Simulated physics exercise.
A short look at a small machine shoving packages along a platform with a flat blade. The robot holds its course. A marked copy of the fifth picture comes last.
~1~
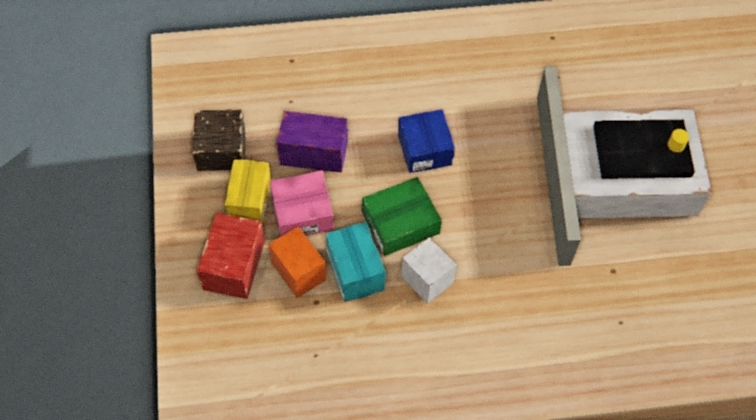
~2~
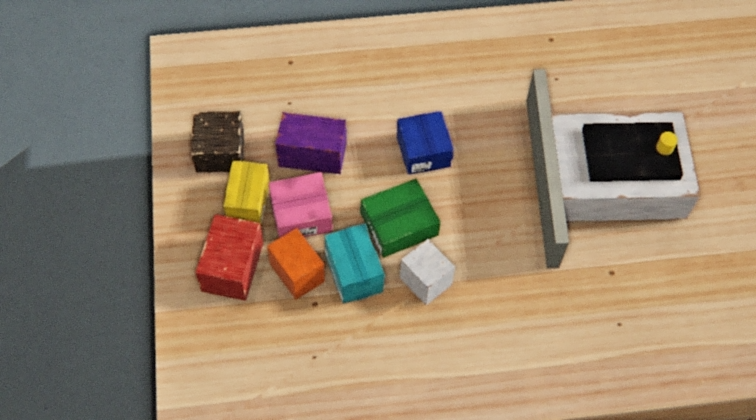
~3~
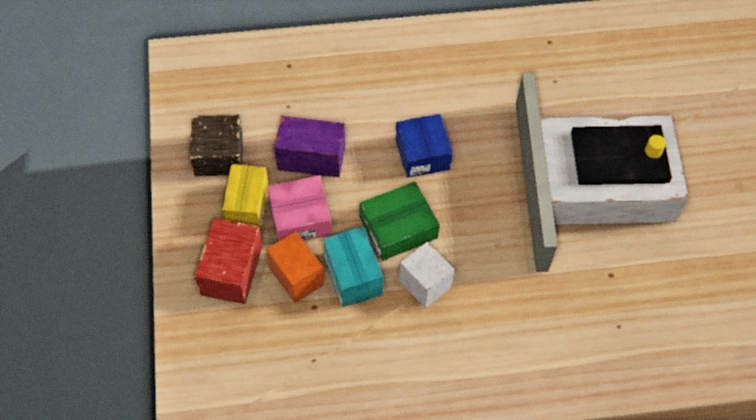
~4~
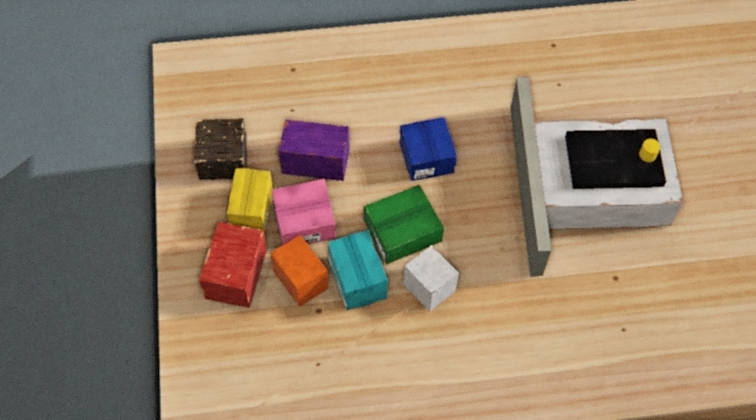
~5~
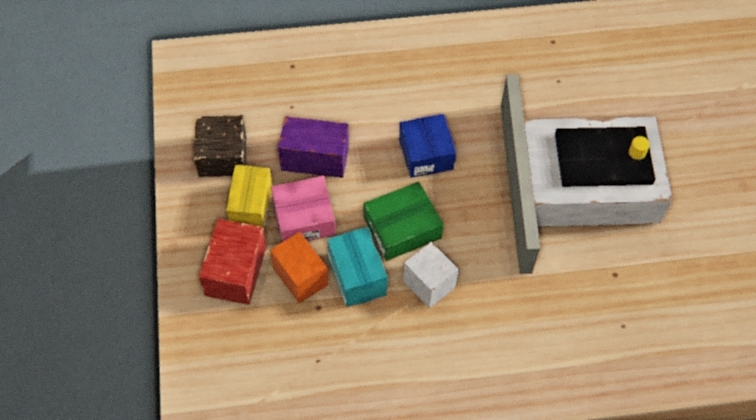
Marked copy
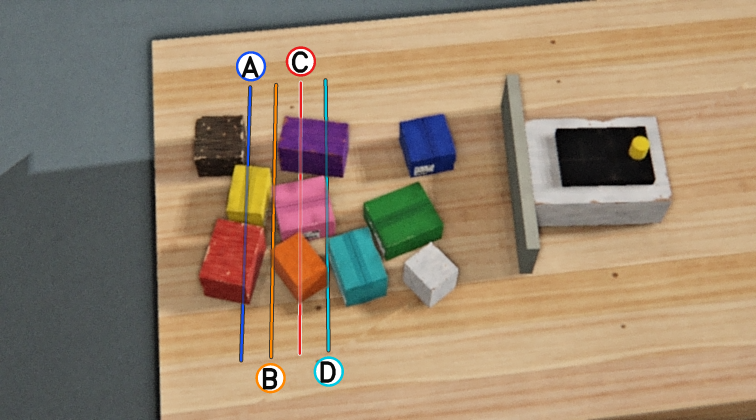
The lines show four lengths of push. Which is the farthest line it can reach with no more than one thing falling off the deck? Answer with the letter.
Stop at C.
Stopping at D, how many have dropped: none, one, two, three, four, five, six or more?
The count is none.
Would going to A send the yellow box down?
By then, yes.
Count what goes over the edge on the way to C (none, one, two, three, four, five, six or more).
By then, none.
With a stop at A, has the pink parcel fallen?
Yes.
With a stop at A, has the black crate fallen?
By then, yes.
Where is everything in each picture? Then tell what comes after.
The first frame shows black crate (219, 140); white crate (429, 270); orange crate (298, 263).
The second frame shows robot (625, 151); red crate (231, 258).
The third frame shows robot (614, 154); green parcel (399, 221).
The fourth frame shows robot (608, 158); yellow box (251, 200).
The fifth frame shows robot (598, 156); pink parcel (303, 211); black crate (221, 146); white crate (431, 275).
On the marked copy, A at (246, 213); B at (274, 211); C at (300, 208); D at (327, 205).
Taking C. A third of the way, robot (520, 164); white crate (424, 278); blue parcel (409, 146).
Two thirds of the way, robot (440, 172); yellow box (224, 200); orange crate (273, 274).
When it is over, robot (381, 178); yellow box (164, 207); black crate (165, 151); none fallen.
As for the rest, A drops four; B drops two; D is within the limit but short.
